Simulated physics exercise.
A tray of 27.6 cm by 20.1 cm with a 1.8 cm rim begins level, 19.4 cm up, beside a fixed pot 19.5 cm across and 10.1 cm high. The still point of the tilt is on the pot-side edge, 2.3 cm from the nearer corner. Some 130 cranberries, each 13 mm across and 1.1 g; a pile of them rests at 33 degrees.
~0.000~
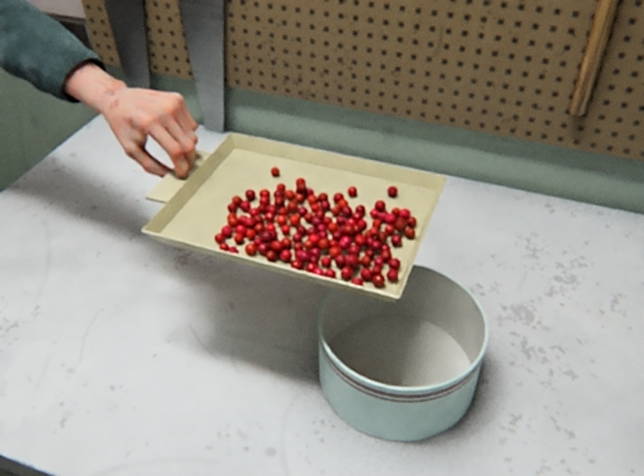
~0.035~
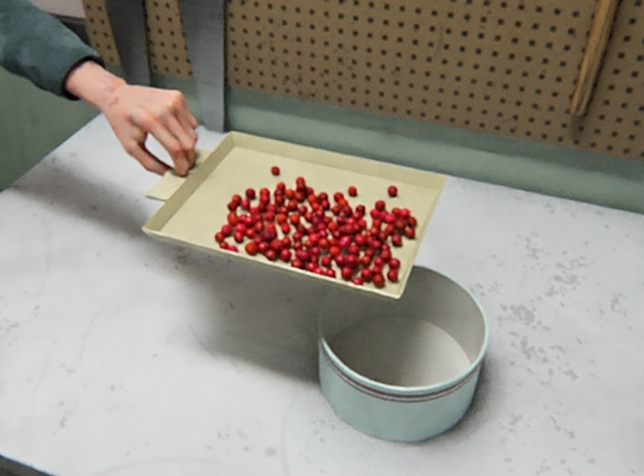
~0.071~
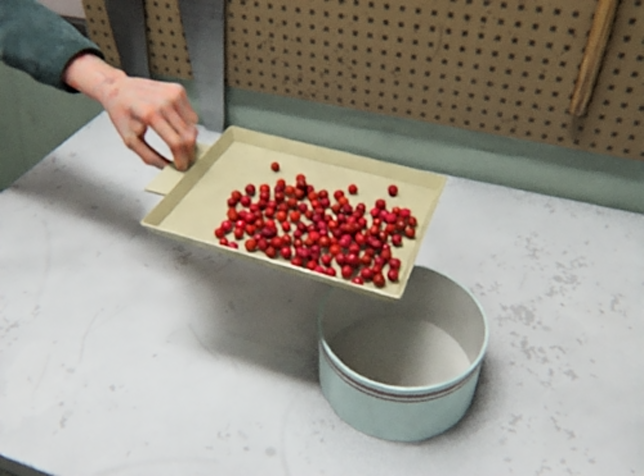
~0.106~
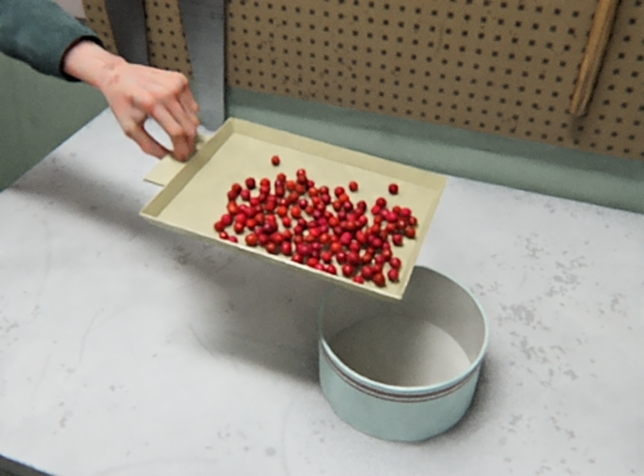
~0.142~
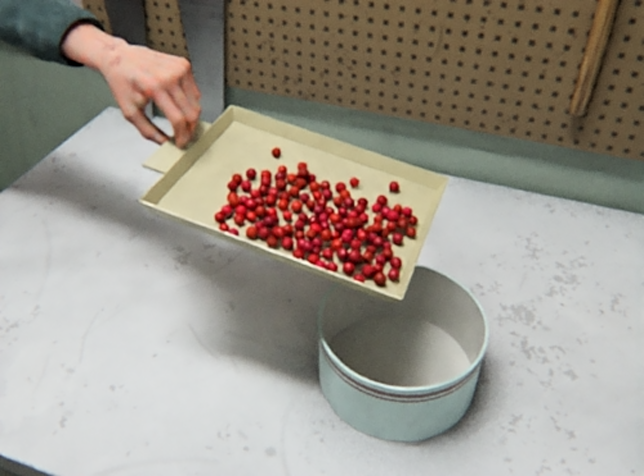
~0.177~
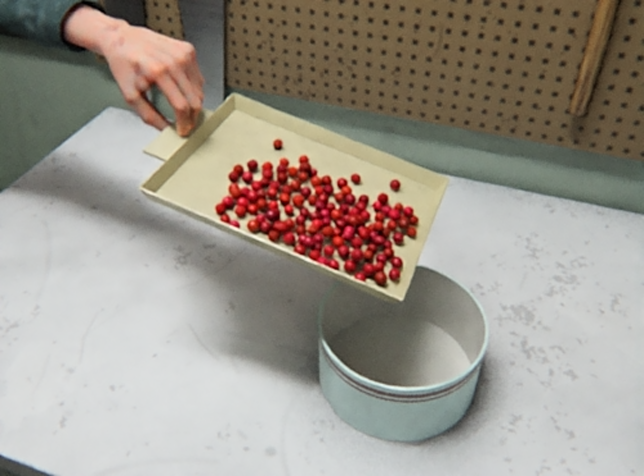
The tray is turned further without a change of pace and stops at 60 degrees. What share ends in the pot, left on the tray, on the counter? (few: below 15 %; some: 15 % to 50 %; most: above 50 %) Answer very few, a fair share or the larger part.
Pot: A fair share, tray: The larger part, counter: Very few.
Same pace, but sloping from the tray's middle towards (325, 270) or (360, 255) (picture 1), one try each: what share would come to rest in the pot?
About 20 and 40 per cent.
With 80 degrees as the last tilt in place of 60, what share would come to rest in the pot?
It would be near 75 per cent.
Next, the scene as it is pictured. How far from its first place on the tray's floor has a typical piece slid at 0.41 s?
Roughly 2 cm.
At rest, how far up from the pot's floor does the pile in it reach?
Some 1.5 cm.
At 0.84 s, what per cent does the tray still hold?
About 70 per cent.
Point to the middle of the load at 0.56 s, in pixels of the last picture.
At about (392, 218).
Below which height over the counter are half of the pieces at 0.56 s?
About 24 cm.
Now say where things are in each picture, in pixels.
In the first frame, tray tilt 0 degrees, front corners at (152, 228) and (393, 290); middle of the pieces at (322, 229); pot at (402, 320).
In the second frame, tray tilt 1 degrees, front corners at (151, 226) and (393, 290); middle of the pieces at (322, 229).
In the third frame, tray tilt 2 degrees, front corners at (151, 220) and (394, 290); middle of the pieces at (322, 226).
In the fourth frame, tray tilt 5 degrees, front corners at (150, 211) and (395, 290), lowest corner right front; middle of the pieces at (323, 223).
In the fifth frame, tray tilt 9 degrees, front corners at (149, 199) and (396, 291), lowest corner right front; middle of the pieces at (324, 219).
In the sixth frame, tray tilt 12 degrees, front corners at (150, 186) and (397, 291), lowest corner right front; middle of the pieces at (325, 215); pot at (402, 320). Its pace works out near 105 degrees a second.
After 0.41 s, tilt 37 degrees; the tray holds 100 %, the pot 0 %.
After 0.56 s, tilt 53 degrees; the tray holds 100 %, the pot 0 %.
After 0.84 s, tilt 60 degrees; the tray holds 70 %, the pot 15 %.
In the end, at 1.6 s, pot 30 %, tray 65 %, counter 5 %.
